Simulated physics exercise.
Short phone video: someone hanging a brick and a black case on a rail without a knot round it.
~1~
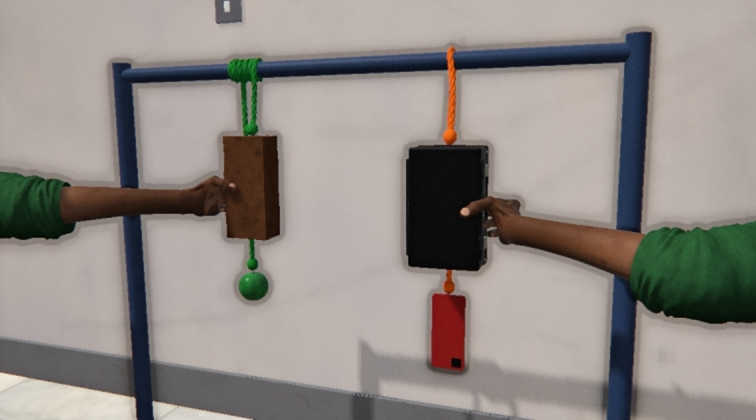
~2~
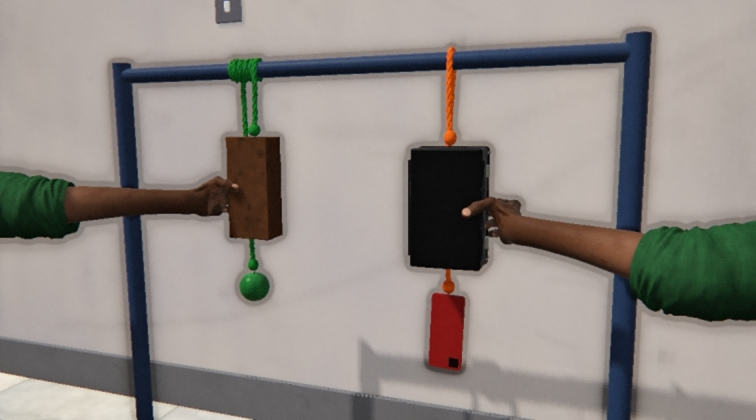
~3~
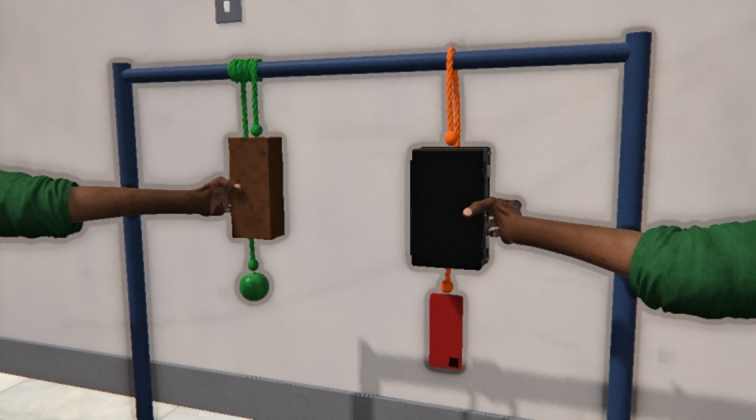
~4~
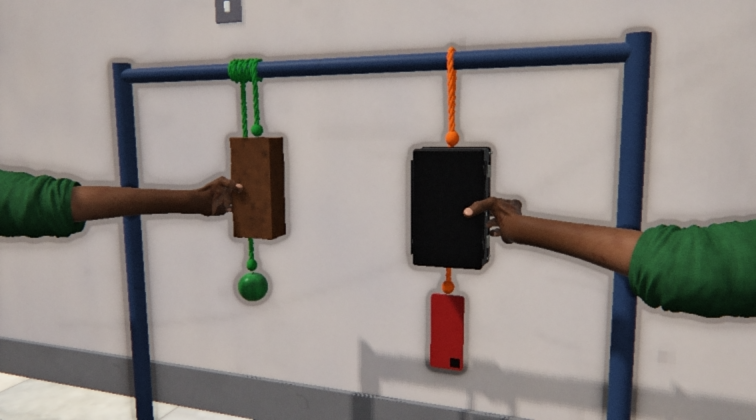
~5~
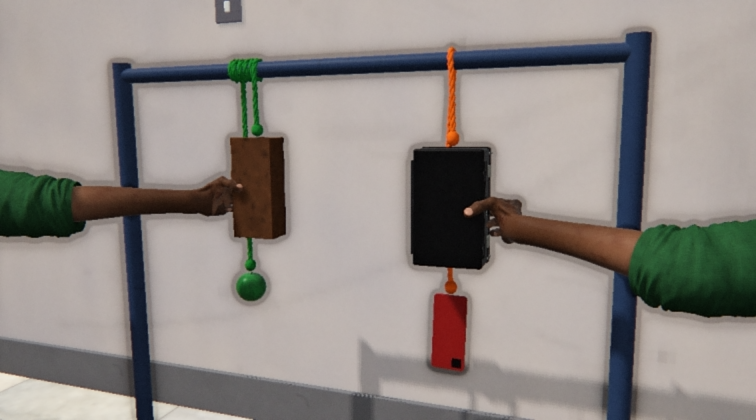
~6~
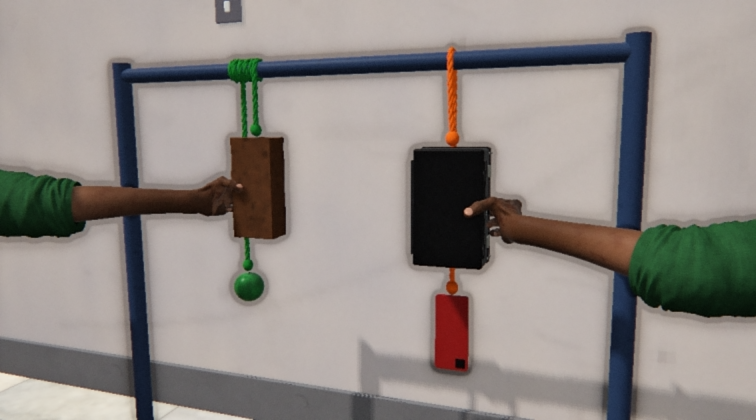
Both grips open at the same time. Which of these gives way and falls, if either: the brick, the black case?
Looking at each: The brick does not fall, the black case falls.
Then, 0.42 s on from there, brick off the floor near (258, 188); black case dropping near (449, 350).
Then, 0.72 s on from there, brick off the floor near (257, 188); black case on the floor.
In the end, brick off the floor near (257, 188); black case on the floor. The brick is held and the black case pulls its rope through.
